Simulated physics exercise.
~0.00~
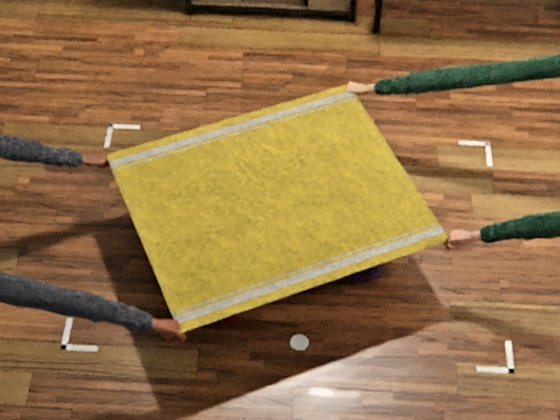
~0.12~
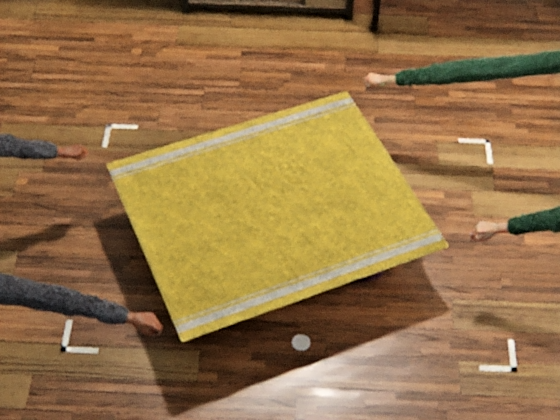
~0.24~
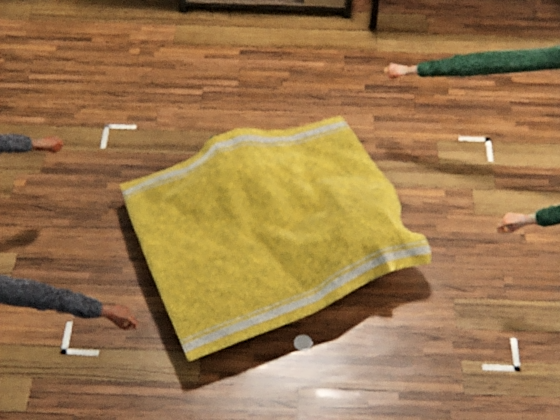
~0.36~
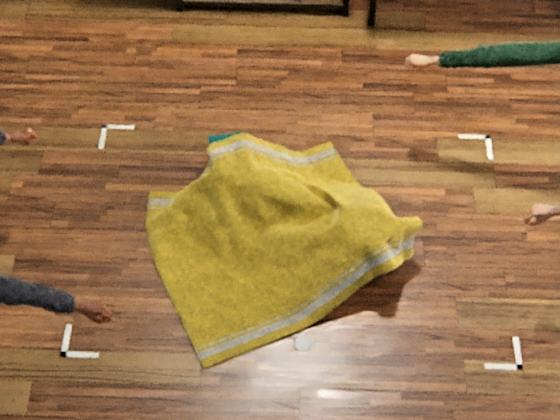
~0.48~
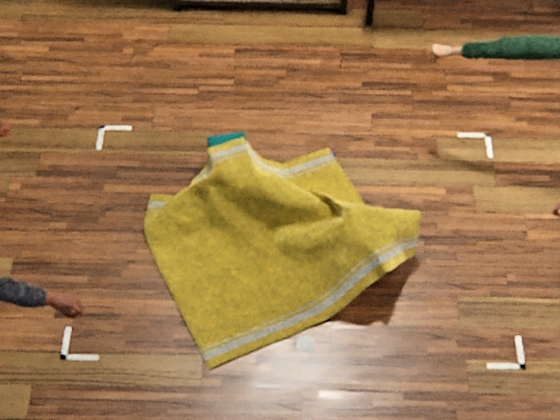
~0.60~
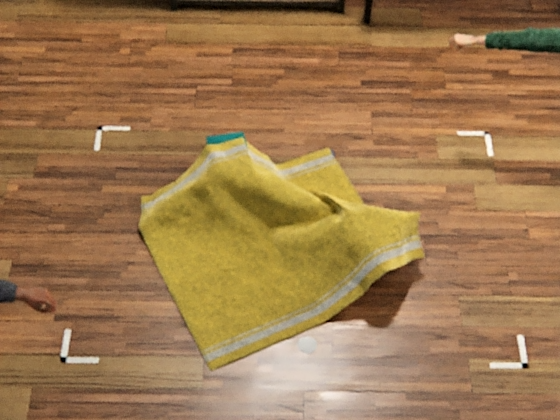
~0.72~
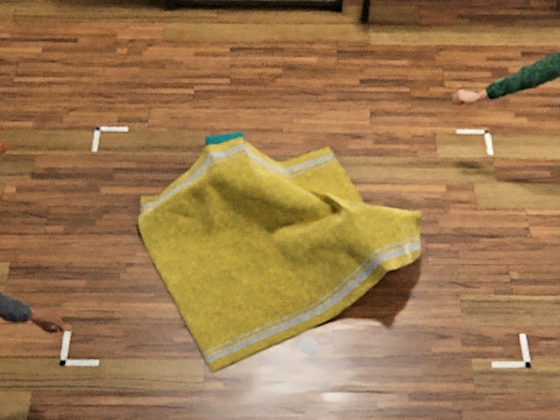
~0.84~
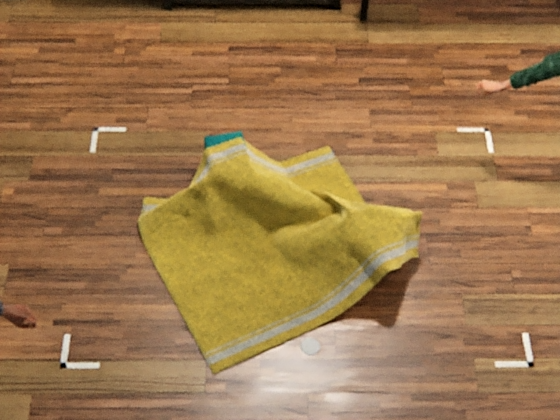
A yellow blanket, released by four hands, drops and settles crumpled over objects on the wooden floor.
